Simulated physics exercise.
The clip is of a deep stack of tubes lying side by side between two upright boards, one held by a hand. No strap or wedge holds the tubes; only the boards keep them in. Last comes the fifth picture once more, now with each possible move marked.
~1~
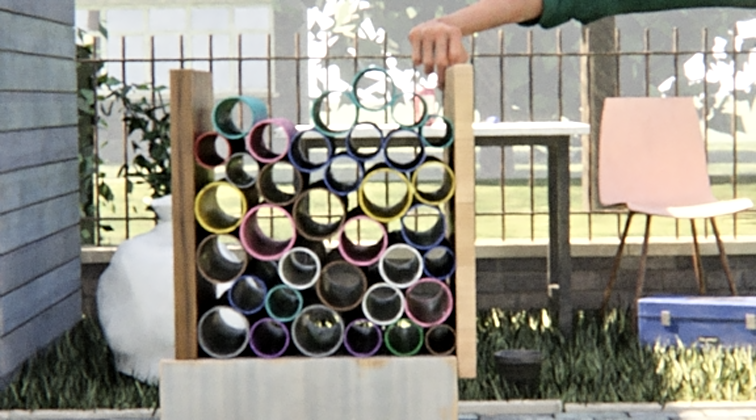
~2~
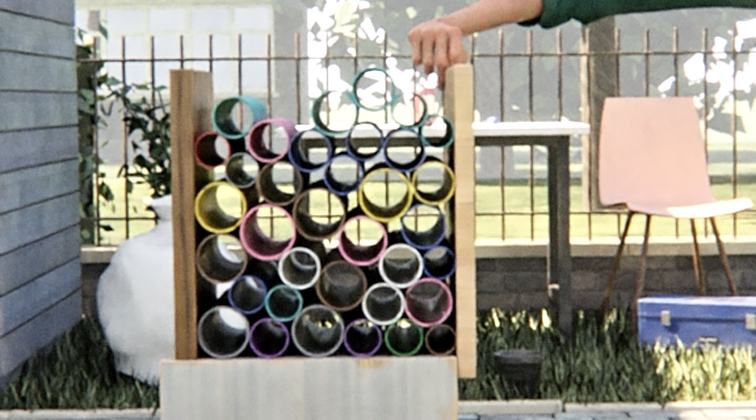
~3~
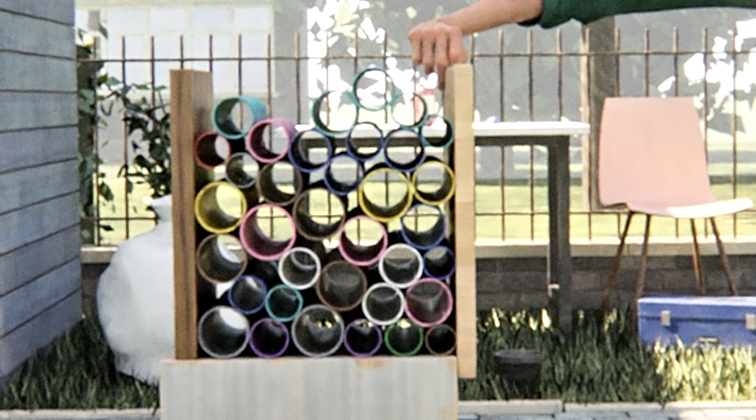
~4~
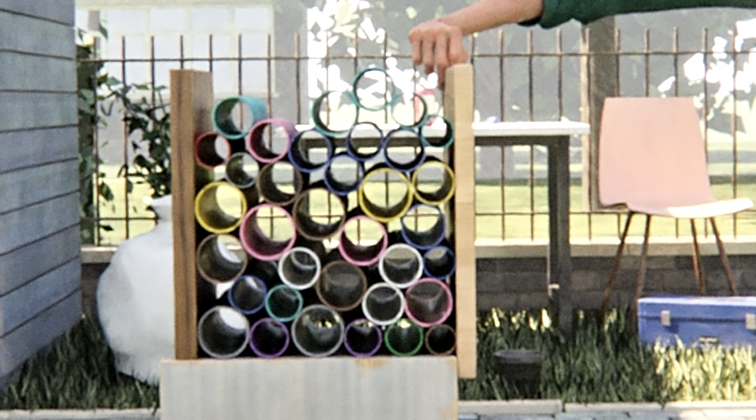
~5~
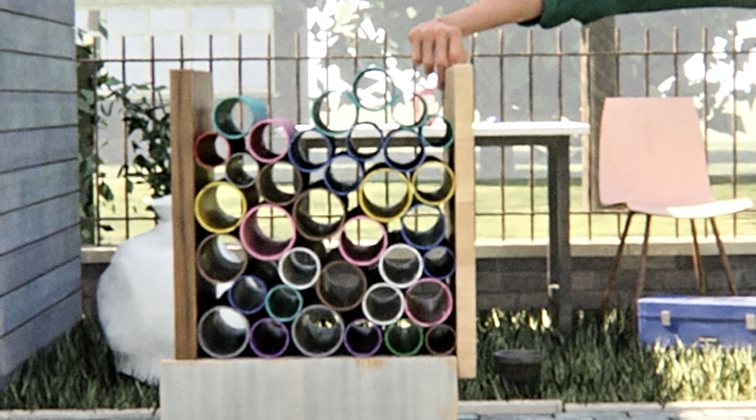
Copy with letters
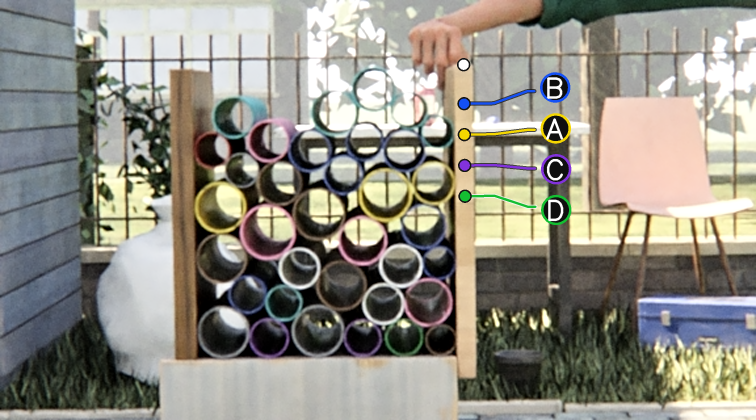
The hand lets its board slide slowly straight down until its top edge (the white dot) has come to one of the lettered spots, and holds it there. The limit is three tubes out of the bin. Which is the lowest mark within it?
The last mark within the limit is D.
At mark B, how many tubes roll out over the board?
At B the number is none.
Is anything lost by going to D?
Yes, at D.
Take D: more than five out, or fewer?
At D, fewer than five.
On the marked copy, A at (465, 135); B at (464, 104); C at (465, 165); D at (465, 196); the white dot at (464, 65).
Taking D. A third of the way, top of the board (455, 125).
Two thirds of the way, top of the board (455, 193).
When it is over, top of the board (455, 196), two out over the board.
As for the rest, A none out over the board; B none out over the board; C none out over the board.
